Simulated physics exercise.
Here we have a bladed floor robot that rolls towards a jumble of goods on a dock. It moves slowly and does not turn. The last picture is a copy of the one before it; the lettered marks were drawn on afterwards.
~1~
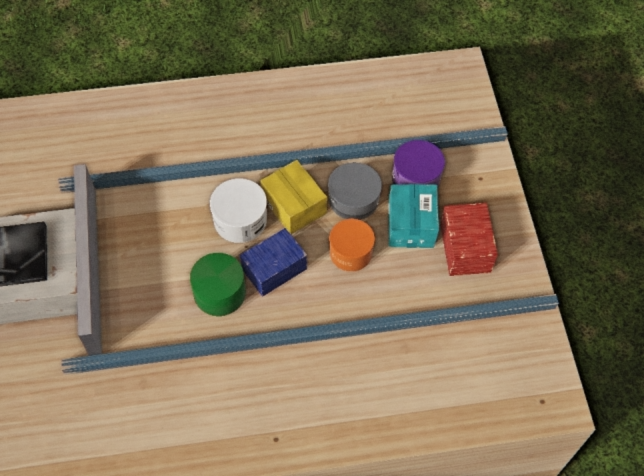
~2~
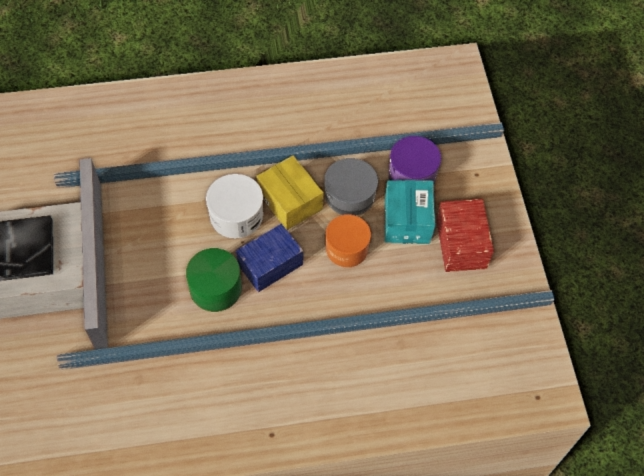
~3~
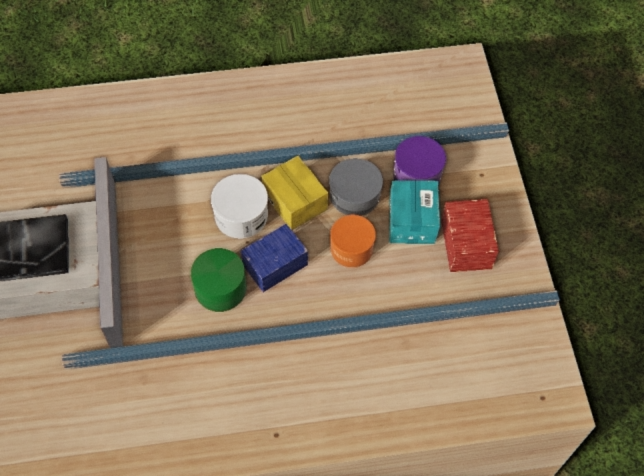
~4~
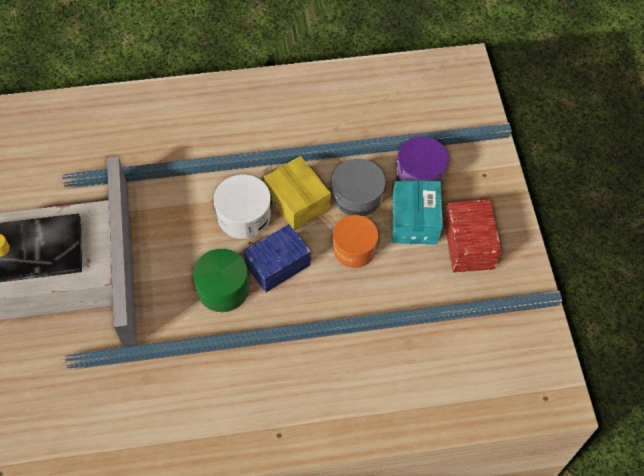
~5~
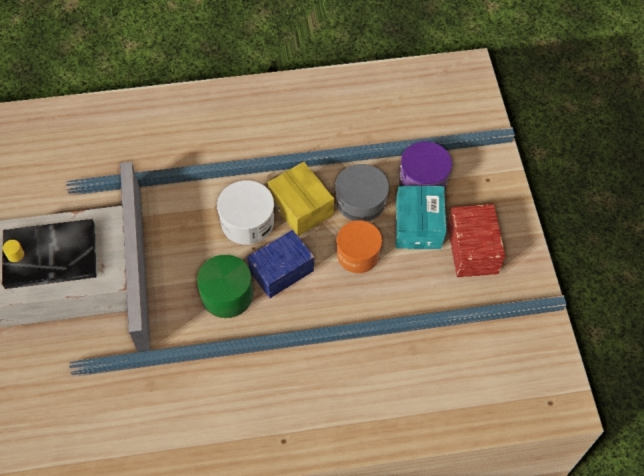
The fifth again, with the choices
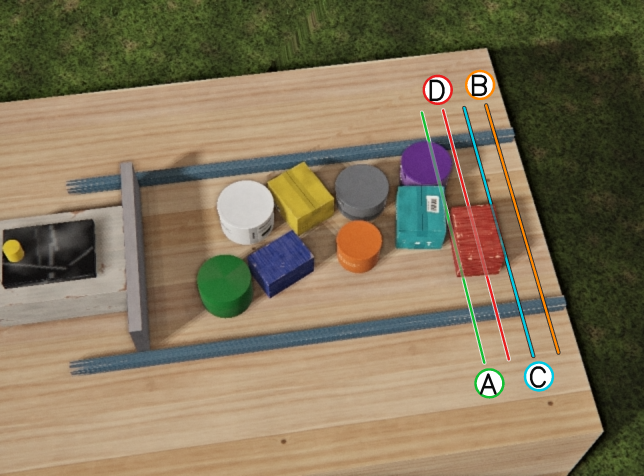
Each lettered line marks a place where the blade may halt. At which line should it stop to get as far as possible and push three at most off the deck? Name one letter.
The farthest such stop is A.
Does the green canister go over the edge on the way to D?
By then, no.
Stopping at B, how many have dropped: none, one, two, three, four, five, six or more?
In all, six or more.
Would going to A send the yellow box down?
No.
On the marked copy, A at (451, 228); B at (520, 220); C at (496, 223); D at (474, 225).
With A. Early on, robot (174, 237); grey pail (374, 191); orange pail (376, 241).
Further on, robot (290, 222); purple pail (523, 153); grey pail (473, 162).
At the end, robot (381, 211); purple pail over the edge; red crate over the edge; three fallen.
As for the rest, B drops nine; C drops six; D drops five.
